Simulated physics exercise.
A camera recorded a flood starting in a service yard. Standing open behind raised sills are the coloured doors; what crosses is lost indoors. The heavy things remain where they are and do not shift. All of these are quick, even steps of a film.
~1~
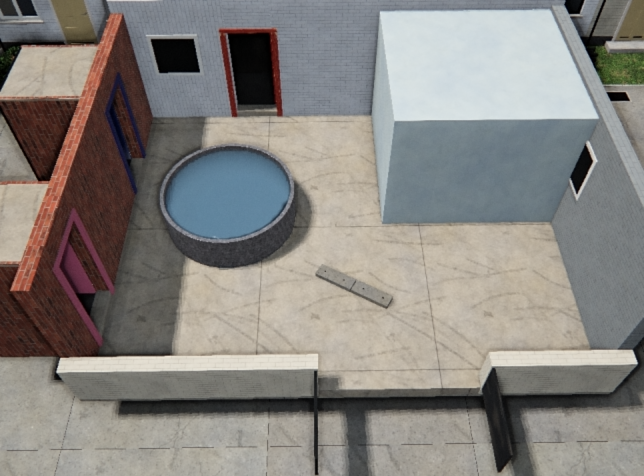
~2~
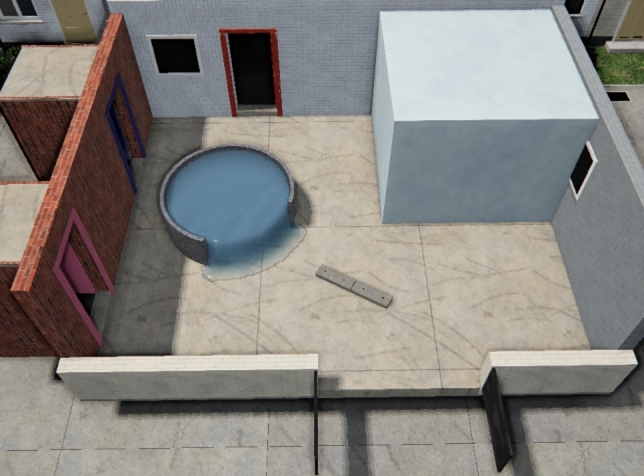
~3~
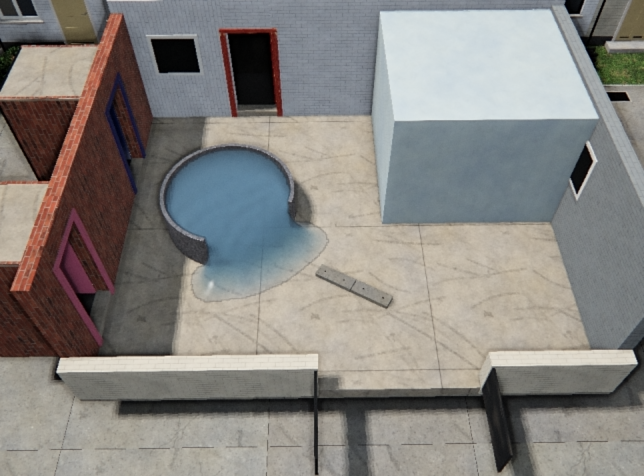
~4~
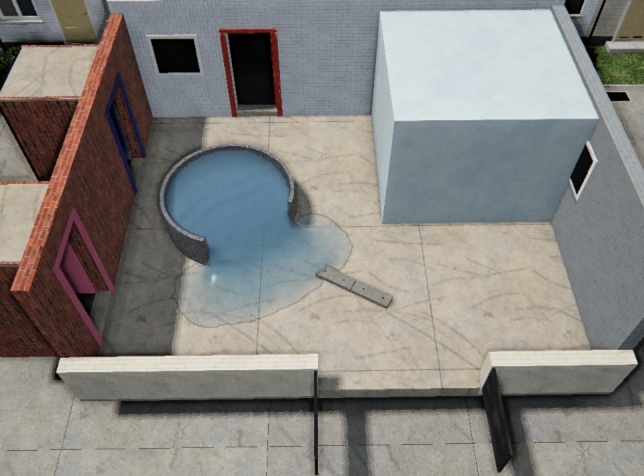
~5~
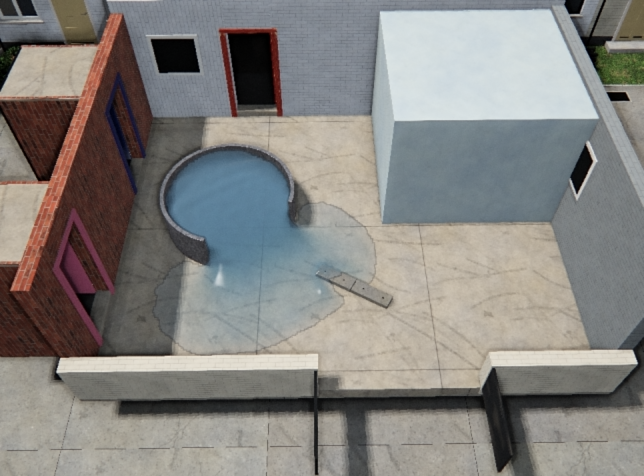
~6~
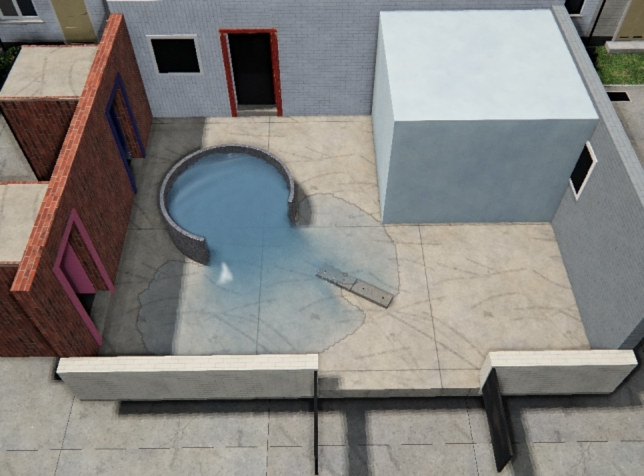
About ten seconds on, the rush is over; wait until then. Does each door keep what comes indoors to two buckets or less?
In the end the blue door is going to be at or under the line, the red door is going to be at or under the line, the pink door is going to be at or under the line.
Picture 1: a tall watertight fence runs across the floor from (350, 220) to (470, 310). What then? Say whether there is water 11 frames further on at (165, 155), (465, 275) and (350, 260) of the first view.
Listed order: Spared, spared, swamped.
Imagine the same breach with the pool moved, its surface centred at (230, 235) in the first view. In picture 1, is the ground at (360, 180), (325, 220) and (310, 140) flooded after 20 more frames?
Taking them in the order asked: Spared, then spared, then spared.
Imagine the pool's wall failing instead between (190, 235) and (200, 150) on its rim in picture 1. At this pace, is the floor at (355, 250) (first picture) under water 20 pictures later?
There: Not flooded.
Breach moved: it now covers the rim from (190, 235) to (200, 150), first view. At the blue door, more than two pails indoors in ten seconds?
The blue one goes past it.
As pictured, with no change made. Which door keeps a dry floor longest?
That would be the one in red.
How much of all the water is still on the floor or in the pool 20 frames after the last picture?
Around 78 parts in a hundred.
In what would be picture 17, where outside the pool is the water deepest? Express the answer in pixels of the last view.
I'd go with (272, 366) as the deepest place.
A moment on, water covers 40 % of the floor; the blue door not reached, the red door not reached, the pink door wet at the sill, nothing in.
Next, water covers 55 % of the floor; the blue door not reached, the red door not reached, the pink door wet at the sill, nothing in.
Then, water covers 60 % of the floor; the blue door not reached, the red door not reached, the pink door wet at the sill, nothing in.
Later, water covers 70 % of the floor; the blue door wet at the sill, nothing in, the red door not reached, the pink door under two buckets in.
In the end, water covers 90 % of the floor; the blue door under two buckets in, the red door wet at the sill, nothing in, the pink door under two buckets in.
